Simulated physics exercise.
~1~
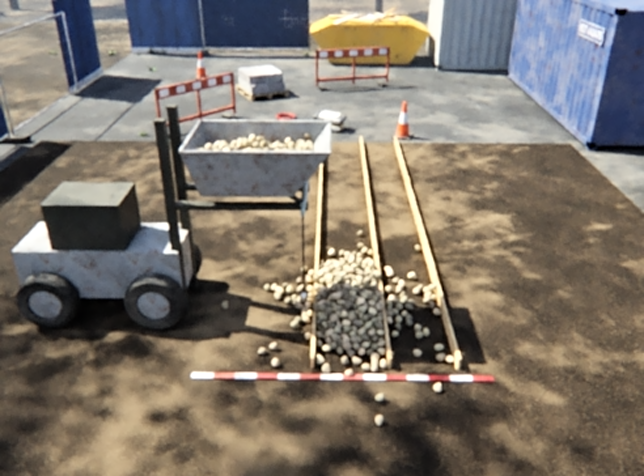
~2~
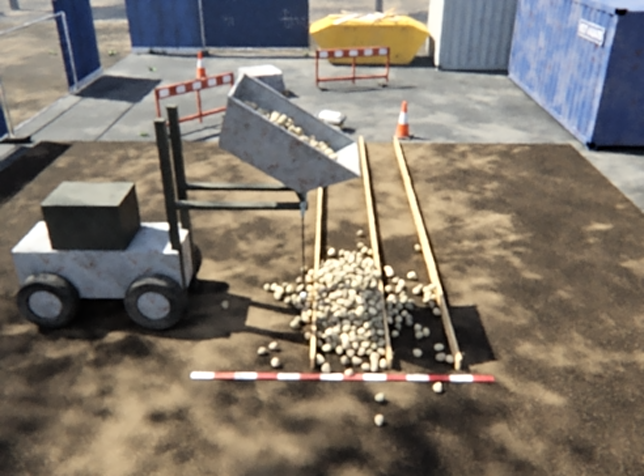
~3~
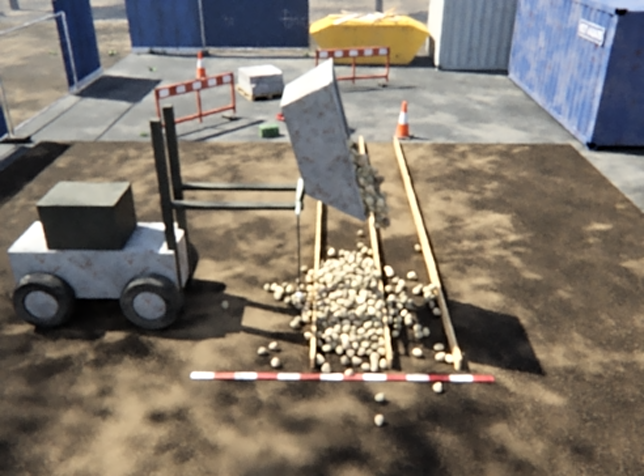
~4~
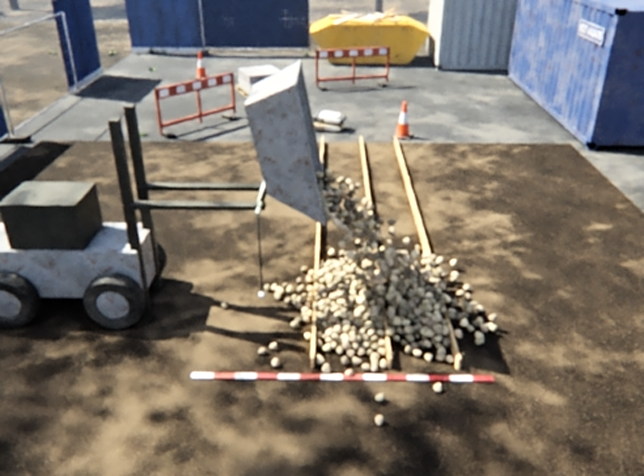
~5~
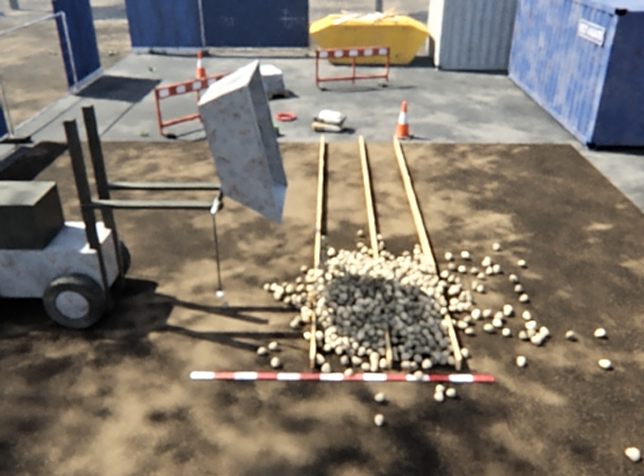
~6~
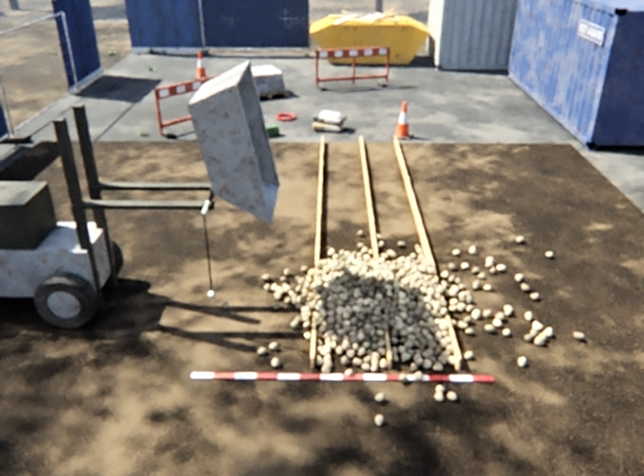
A grey skip full of pale rounded stones hangs from the forks of a small white truck at the left of a sunlit dirt yard, seen from above by a still camera. Below it, a heap of similar stones lies across wooden planks, behind a red and white striped staff, with barriers, cones, blue containers and a yellow skip beyond. The skip tips steeply to the right, and stones pour onto the heap. Still pouring, the truck backs away to the left. The emptied skip stays tilted, while the wider heap covers both bays and stray stones lie scattered to the right.
